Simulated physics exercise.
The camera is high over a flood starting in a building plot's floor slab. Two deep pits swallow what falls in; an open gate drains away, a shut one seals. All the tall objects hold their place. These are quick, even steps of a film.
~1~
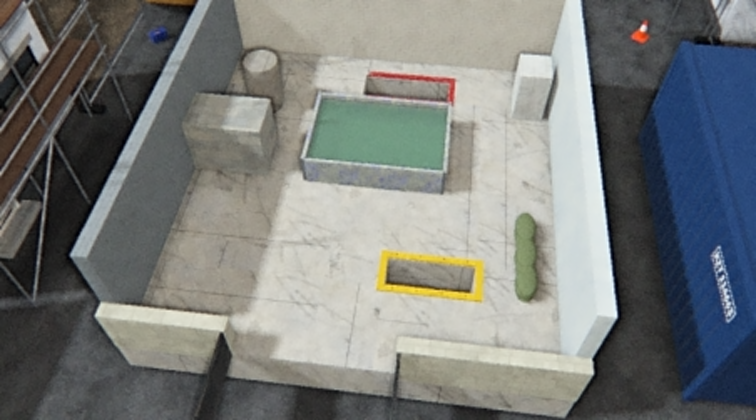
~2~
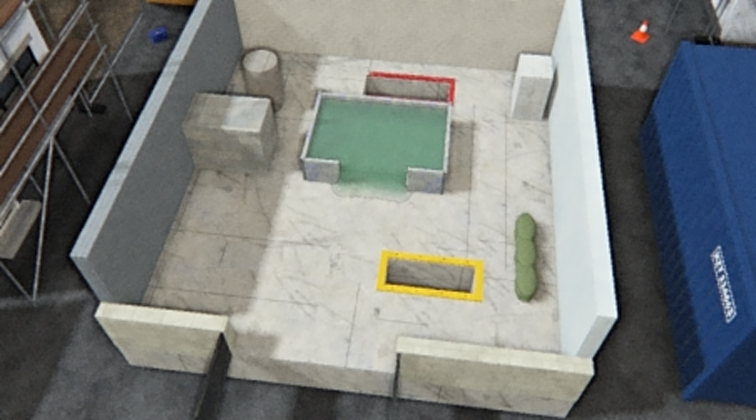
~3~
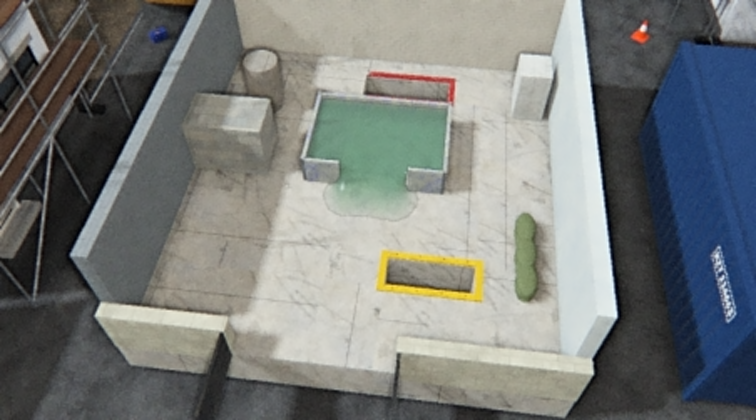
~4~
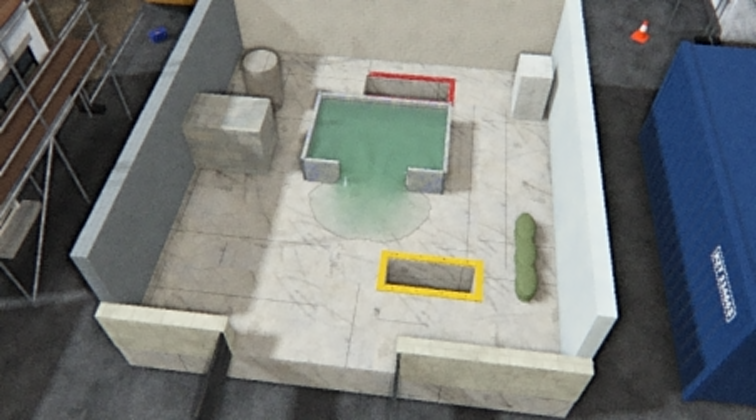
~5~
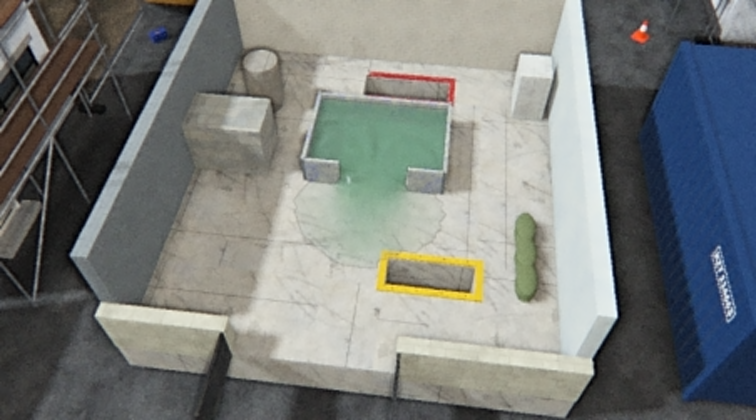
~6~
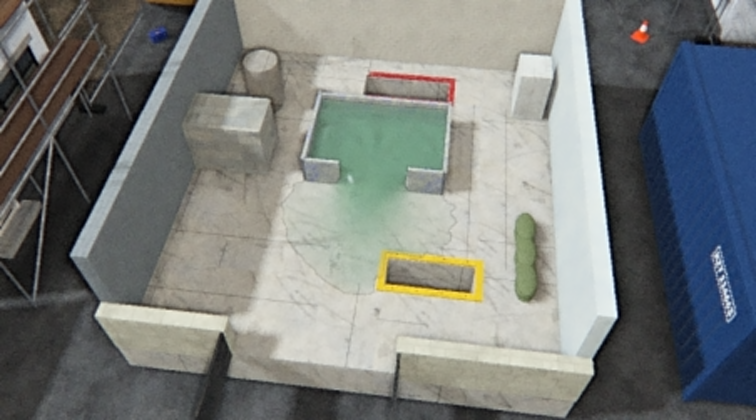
At the start, green water sits still in a raised rectangular tank inside a walled plot with red-edged and yellow-edged pits. A gap opens in the tank's front wall and water pours onto the pale floor, then spreads toward the viewer in a widening, thinning sheet, reaching beside the yellow-edged pit.
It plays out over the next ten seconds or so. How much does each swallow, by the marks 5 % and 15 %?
In the end: The gate takes over 15 %; the red pit takes under 5 %; the yellow pit takes over 15 %.
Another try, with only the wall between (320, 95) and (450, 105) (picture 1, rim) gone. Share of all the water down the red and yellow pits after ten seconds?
Per cent: Red 75, yellow 0.
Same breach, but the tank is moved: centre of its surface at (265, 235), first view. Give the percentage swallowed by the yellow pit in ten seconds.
Per cent: Yellow 0.
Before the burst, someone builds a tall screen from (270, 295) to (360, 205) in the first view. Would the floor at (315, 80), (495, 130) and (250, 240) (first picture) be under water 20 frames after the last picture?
One after the other: Free of water, free of water, covered.
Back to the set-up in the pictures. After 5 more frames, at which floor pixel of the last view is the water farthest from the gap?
Roughly at (290, 345).
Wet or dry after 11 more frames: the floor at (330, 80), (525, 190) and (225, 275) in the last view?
In turn: Not flooded, dry, flooded.
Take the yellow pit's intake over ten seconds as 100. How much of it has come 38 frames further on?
Some 95 per cent.
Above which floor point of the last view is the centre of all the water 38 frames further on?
Close to (351, 201).
A moment on, water covers 20 % of the floor; the gate 1 %, the red pit 0 %, the yellow pit 3 %.
Next, water covers 30 % of the floor; the gate 7 %, the red pit 0 %, the yellow pit 8 %.
Then, water covers 30 % of the floor; the gate 18 %, the red pit 0 %, the yellow pit 13 %.
Later, water covers 40 % of the floor; the gate 29 %, the red pit 0 %, the yellow pit 17 %.
In the end, water covers 55 % of the floor; the gate 38 %, the red pit 0 %, the yellow pit 18 %.
